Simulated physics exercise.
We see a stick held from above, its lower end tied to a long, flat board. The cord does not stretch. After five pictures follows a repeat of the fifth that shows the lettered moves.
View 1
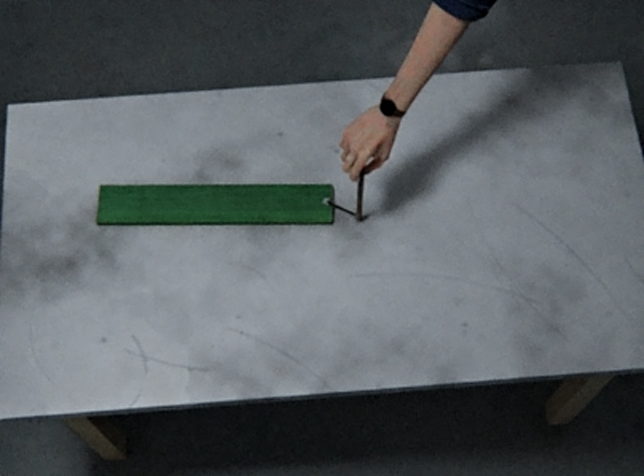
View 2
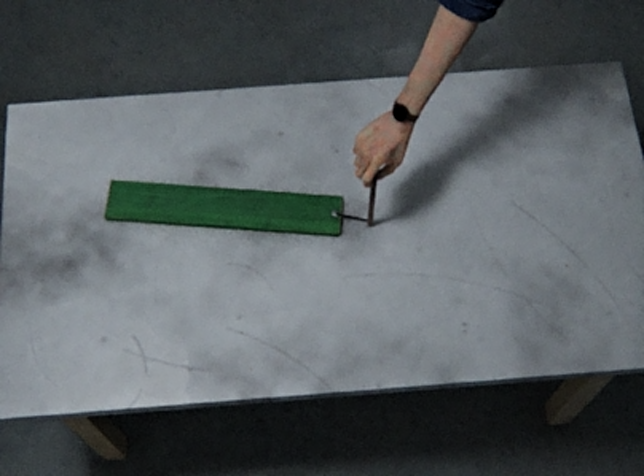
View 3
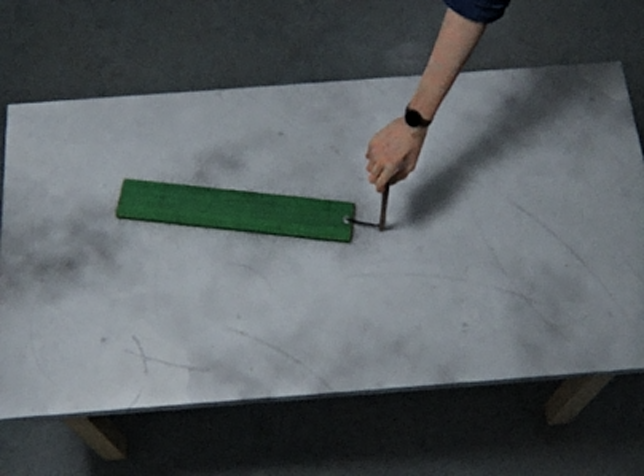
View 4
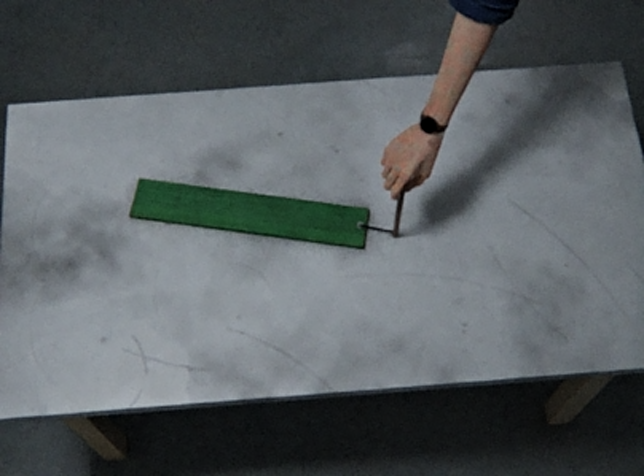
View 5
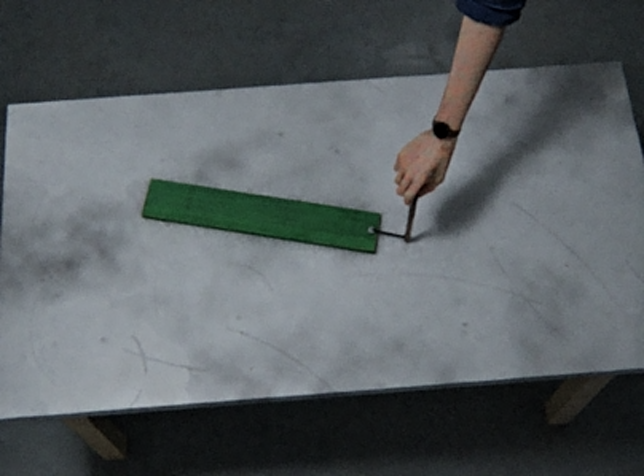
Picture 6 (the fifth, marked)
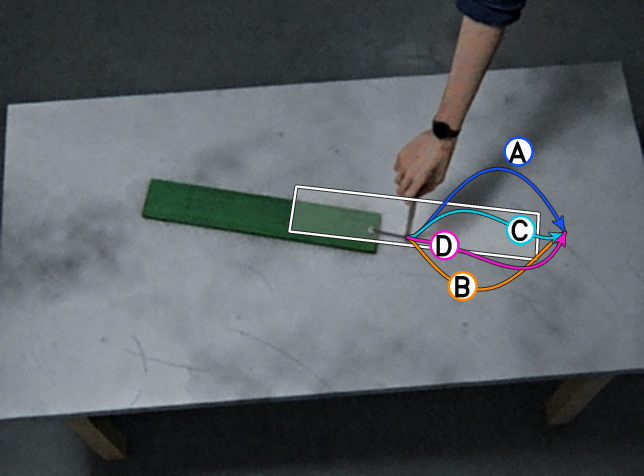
On a pale, smudged tabletop, a hand wearing a dark watch held a stick tied by a short cord to a long green board and dragged it a little way right, the board tilting slightly.
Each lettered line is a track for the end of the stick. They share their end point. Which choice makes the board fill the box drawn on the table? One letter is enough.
Line C does it.
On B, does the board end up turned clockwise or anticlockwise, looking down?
On that path, anticlockwise.
On the marked copy, A from (407, 237) via (484, 171) to (564, 230); B from (407, 237) via (493, 288) to (565, 232); C from (407, 237) via (486, 215) to (563, 234); D from (407, 237) via (496, 263) to (565, 232); the outline at (414, 223).
Taking C. A third of the way, foot of the stick (457, 212), middle of the board (309, 212).
Two thirds of the way, foot of the stick (516, 229), middle of the board (367, 216).
When it is over, foot of the stick (565, 233), middle of the board (415, 222); it lies in the outline.
As for the rest, A leaves its middle at (418, 205); B leaves its middle at (416, 241); D leaves its middle at (417, 237).
